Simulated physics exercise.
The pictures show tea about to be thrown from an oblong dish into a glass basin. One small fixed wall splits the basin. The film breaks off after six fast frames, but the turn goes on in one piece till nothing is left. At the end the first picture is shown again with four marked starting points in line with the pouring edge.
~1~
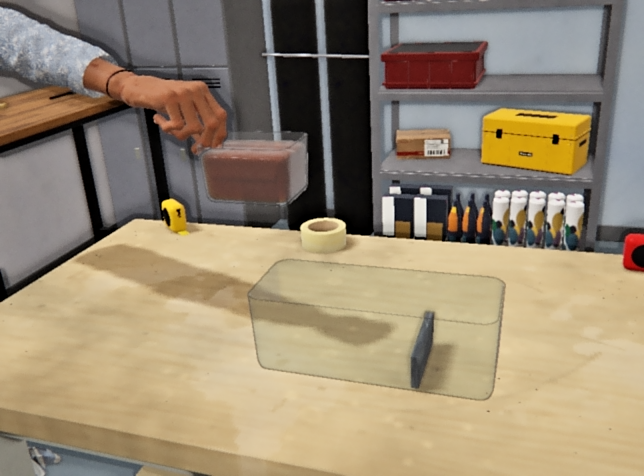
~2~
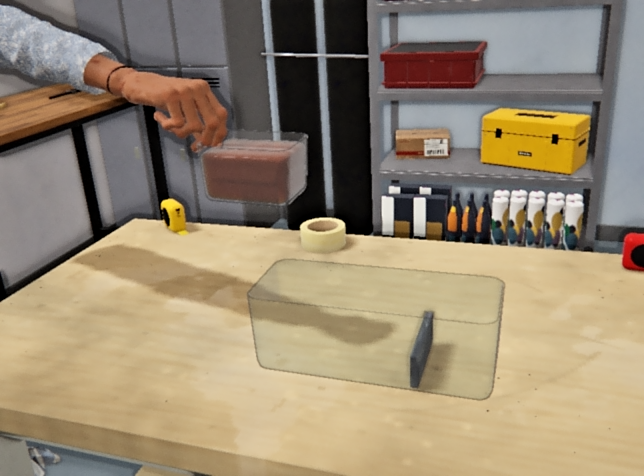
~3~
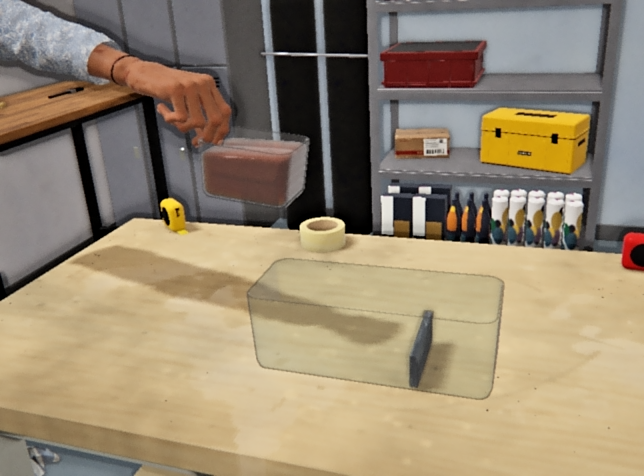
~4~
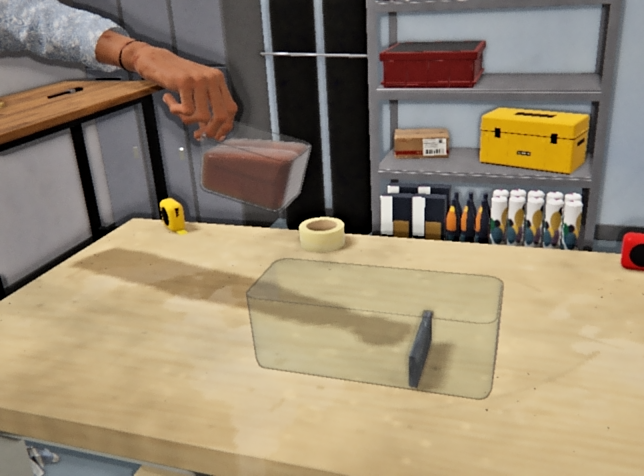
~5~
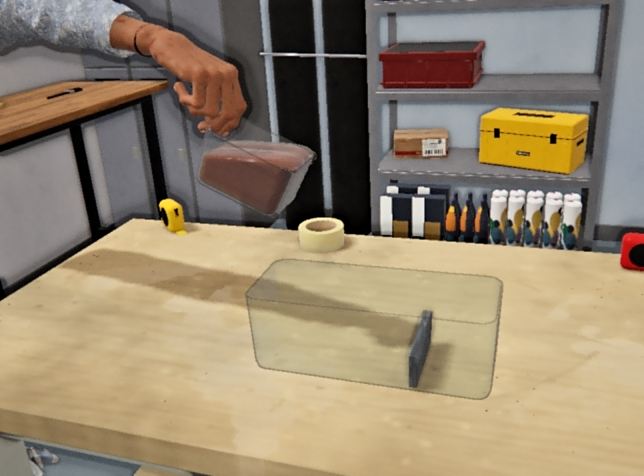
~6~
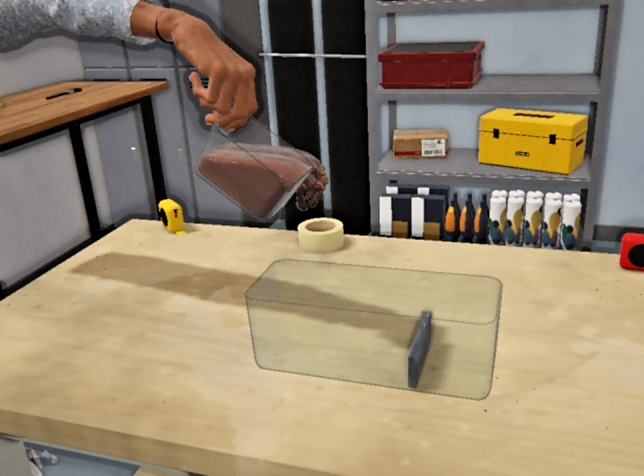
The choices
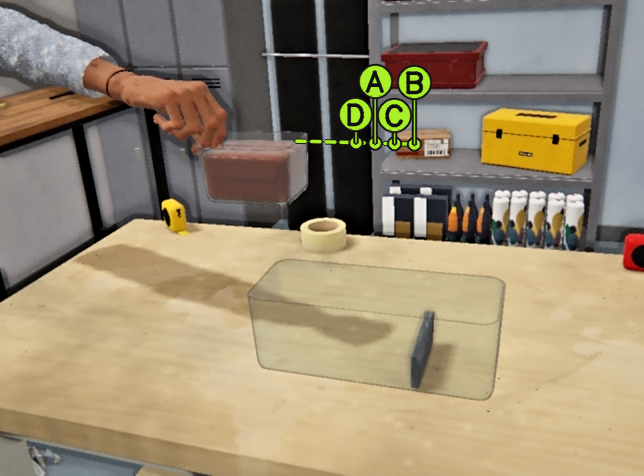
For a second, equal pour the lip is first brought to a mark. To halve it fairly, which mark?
Best: D.
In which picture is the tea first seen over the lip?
Picture 5.
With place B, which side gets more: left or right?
The right one.
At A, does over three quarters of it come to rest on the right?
No.
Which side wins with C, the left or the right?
The right one.
On the marked copy, A at (375, 143); B at (414, 144); C at (394, 143); D at (355, 142).
Choosing A, about 30 % ends left of the wall and 67 % right of it.
Choosing B, about 21 % ends left of the wall and 76 % right of it; 3 % is lost outside.
Choosing C, about 20 % ends left of the wall and 78 % right of it; 3 % is lost outside.
Choosing D, about 49 % ends left of the wall and 49 % right of it.
